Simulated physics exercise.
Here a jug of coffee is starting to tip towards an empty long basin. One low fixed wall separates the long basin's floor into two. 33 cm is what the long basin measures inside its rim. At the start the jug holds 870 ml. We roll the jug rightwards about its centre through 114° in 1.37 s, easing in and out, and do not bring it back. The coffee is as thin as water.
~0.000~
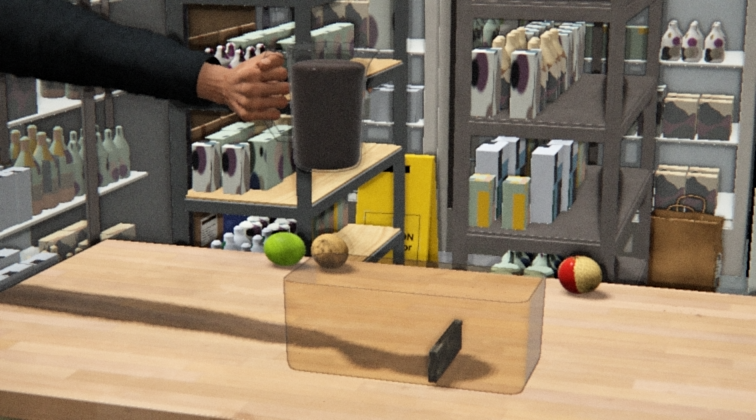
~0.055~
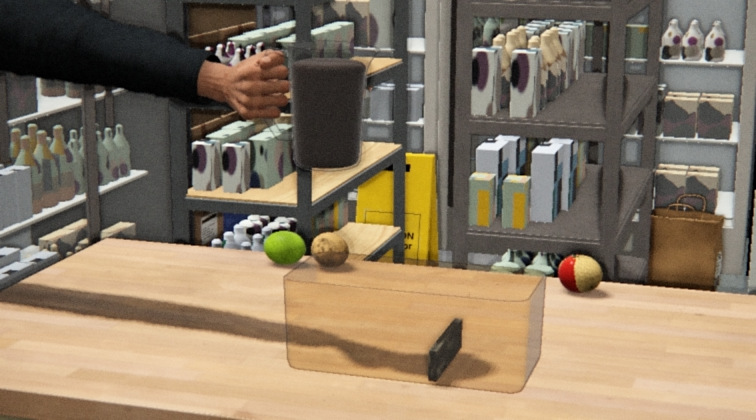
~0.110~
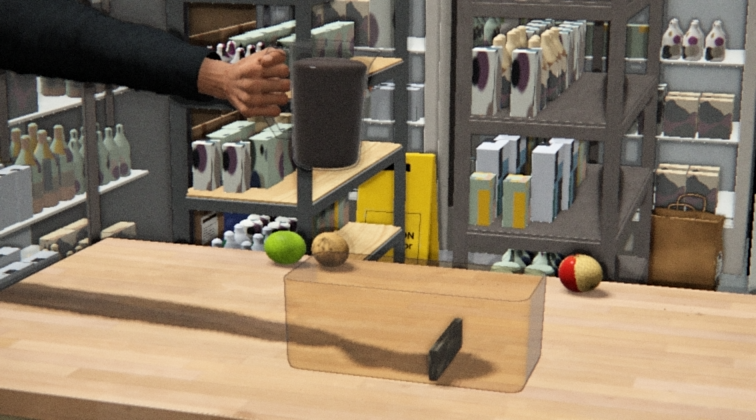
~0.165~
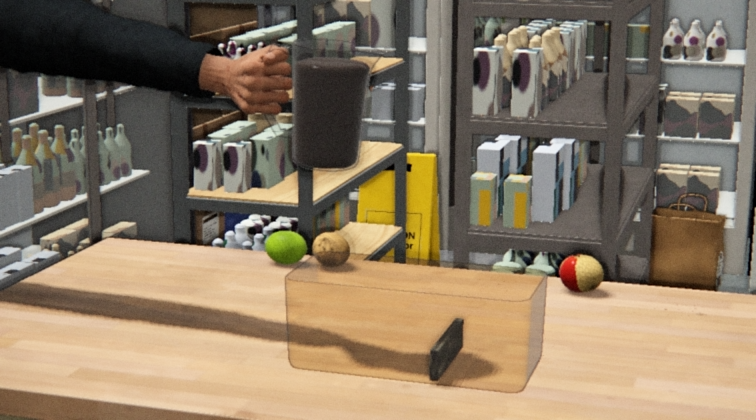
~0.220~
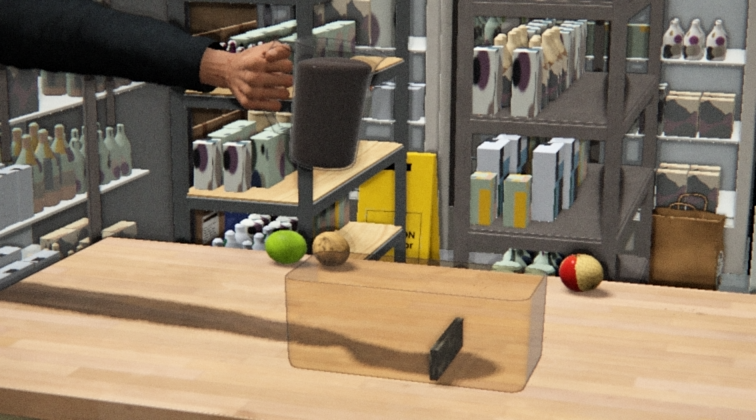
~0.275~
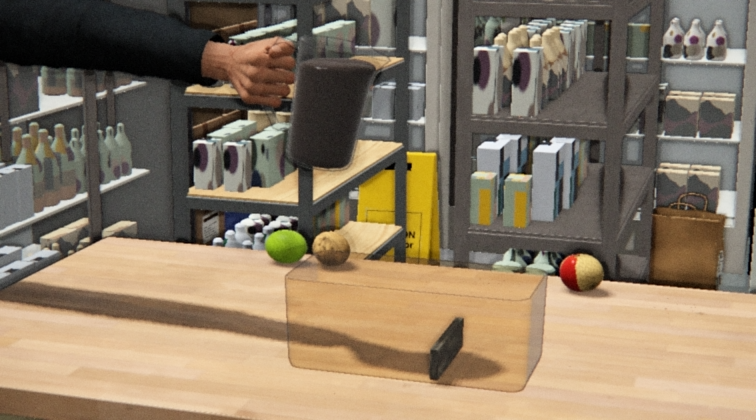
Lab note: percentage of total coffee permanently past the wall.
Approx. 66 %.
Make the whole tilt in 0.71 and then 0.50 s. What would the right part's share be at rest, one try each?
In order, 45 and 40 per cent.
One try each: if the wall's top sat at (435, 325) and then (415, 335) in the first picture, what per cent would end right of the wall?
Some 80 in a hundred, then some 85 in a hundred.
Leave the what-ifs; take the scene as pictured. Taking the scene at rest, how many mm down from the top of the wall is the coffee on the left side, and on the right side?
Left: Roughly 34 mm; right: Roughly 6 mm.
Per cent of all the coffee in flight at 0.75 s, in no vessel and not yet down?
I'd say close to 14 per cent.
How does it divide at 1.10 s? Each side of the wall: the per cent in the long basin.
3 per cent left and 38 right, roughly.
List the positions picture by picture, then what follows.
In the first picture, tilt 0°; pouring edge (379, 50); surface from (294, 63) to (366, 66); the long basin's rim runs from (300, 267) to (537, 289); the wall's top is at (446, 336).
In the second picture, tilt 0°; pouring edge (380, 49); surface from (295, 61) to (367, 65).
In the third picture, tilt 2°; pouring edge (382, 50); surface from (297, 61) to (368, 65).
In the fourth picture, tilt 4°; pouring edge (385, 53); surface from (299, 60) to (371, 66).
In the fifth picture, tilt 7°; pouring edge (387, 56); surface from (300, 62) to (373, 66).
In the sixth picture, tilt 11°; pouring edge (391, 60); surface from (303, 62) to (377, 67).
Then, 0.75 s in, the tilt is 66° and 85 per cent is still to pour, 0 is left of the wall and 1 right of it.
Then, 1.10 s in, the tilt is 104° and 32 per cent is still to pour, 3 is left of the wall and 38 right of it.
Then, 1.47 s in, the tilt is 114° and 0 per cent is still to pour, 28 is left of the wall and 67 right of it.
Then, 1.87 s in, the tilt is 114° and 0 per cent is still to pour, 32 is left of the wall and 66 right of it.
Finally, 32 per cent lies left of the wall, 66 right of it and 2 outside.
